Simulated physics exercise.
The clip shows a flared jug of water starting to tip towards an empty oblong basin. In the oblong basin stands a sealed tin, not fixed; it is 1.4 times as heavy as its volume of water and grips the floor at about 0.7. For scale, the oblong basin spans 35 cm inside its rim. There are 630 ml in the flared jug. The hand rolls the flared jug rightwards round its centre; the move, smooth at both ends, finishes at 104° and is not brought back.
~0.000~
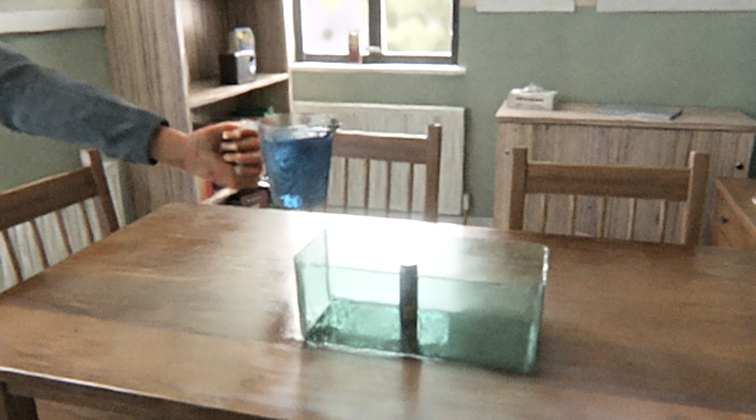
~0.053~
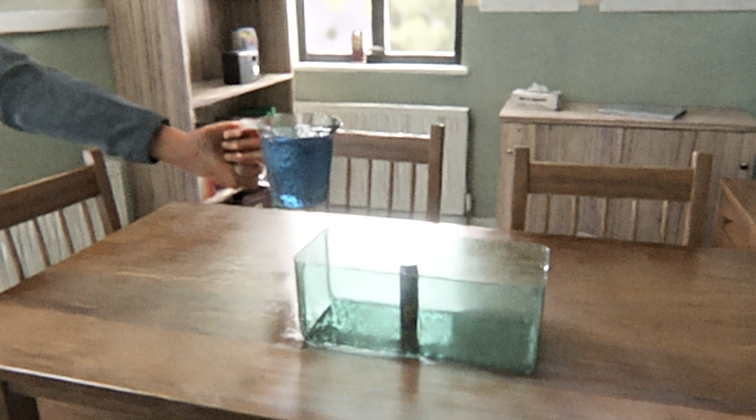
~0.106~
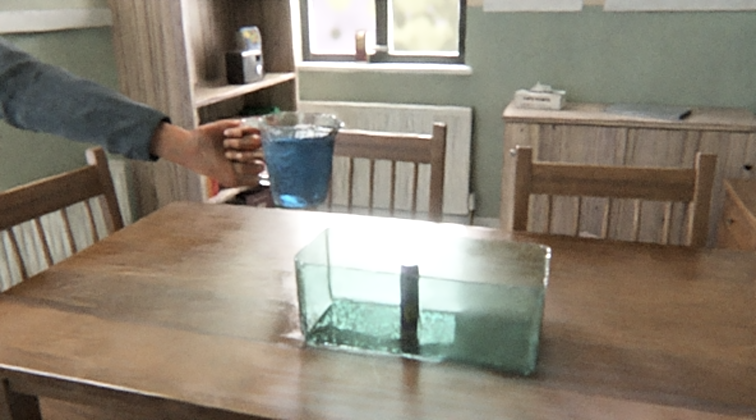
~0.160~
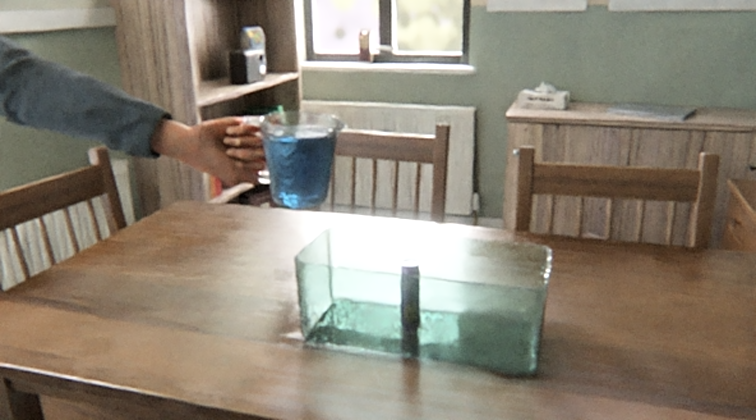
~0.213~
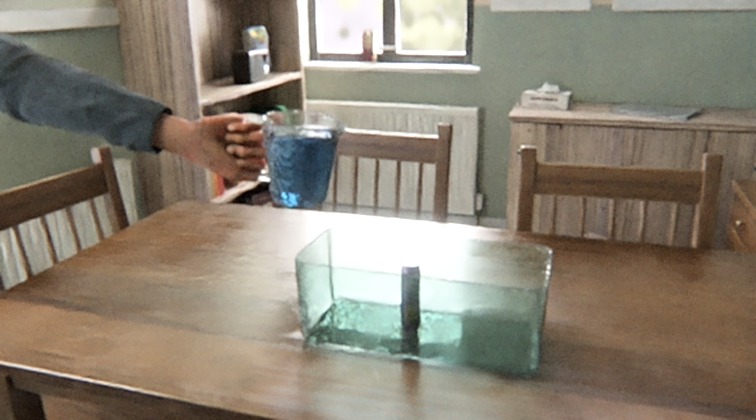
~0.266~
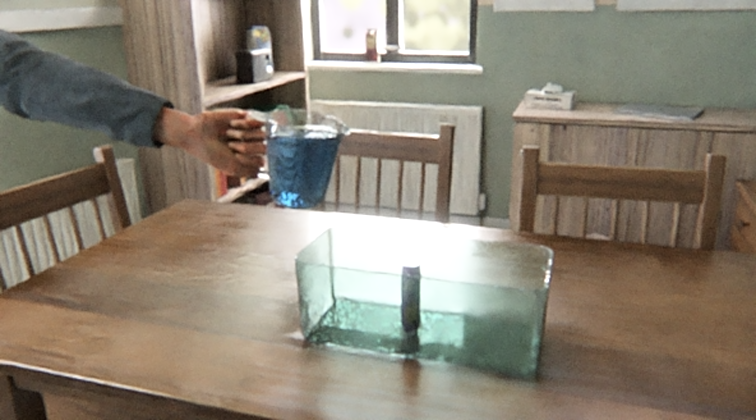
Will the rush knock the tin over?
The tin falls.
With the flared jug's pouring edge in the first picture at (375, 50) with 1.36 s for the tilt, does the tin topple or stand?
Then it keeps standing.
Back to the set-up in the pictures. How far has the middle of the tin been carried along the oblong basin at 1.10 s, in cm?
Some 1 cm.
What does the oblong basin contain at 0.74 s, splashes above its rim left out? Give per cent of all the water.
About 6 per cent.
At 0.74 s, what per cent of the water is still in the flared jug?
Near 80 in a hundred.
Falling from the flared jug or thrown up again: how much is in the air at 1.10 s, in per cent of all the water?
Some 16 per cent.
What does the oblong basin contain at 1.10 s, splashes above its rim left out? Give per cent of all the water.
Near 58 in a hundred.
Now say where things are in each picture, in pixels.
In the first picture, it leans 0°; its right rim is at (341, 124); the water meets the walls at (266, 131) and (332, 134); the oblong basin's rim runs from (310, 243) to (546, 267); the tin's top is at (409, 264).
In the second picture, it leans 0°; its right rim is at (341, 124); the water meets the walls at (267, 130) and (332, 134).
In the third picture, it leans 2°; its right rim is at (343, 125); the water meets the walls at (268, 130) and (334, 134).
In the fourth picture, it leans 4°; its right rim is at (345, 127); the water meets the walls at (270, 130) and (335, 135).
In the fifth picture, it leans 6°; its right rim is at (347, 129); the water meets the walls at (272, 130) and (338, 135).
In the sixth picture, it leans 10°; its right rim is at (349, 132); the water meets the walls at (274, 130) and (341, 135).
By 0.74 s the tilt is 60° and 80 per cent is still to pour; the tin stands where it began.
By 1.10 s the tilt is 95° and 26 per cent is still to pour; the tin leans 13°.
By 1.46 s the tilt is 104° and 1 per cent is still to pour; the tin lies on its side.
By 1.86 s the tilt is 104° and 0 per cent is still to pour; the tin lies on its side.
At rest the tin lies on its side.
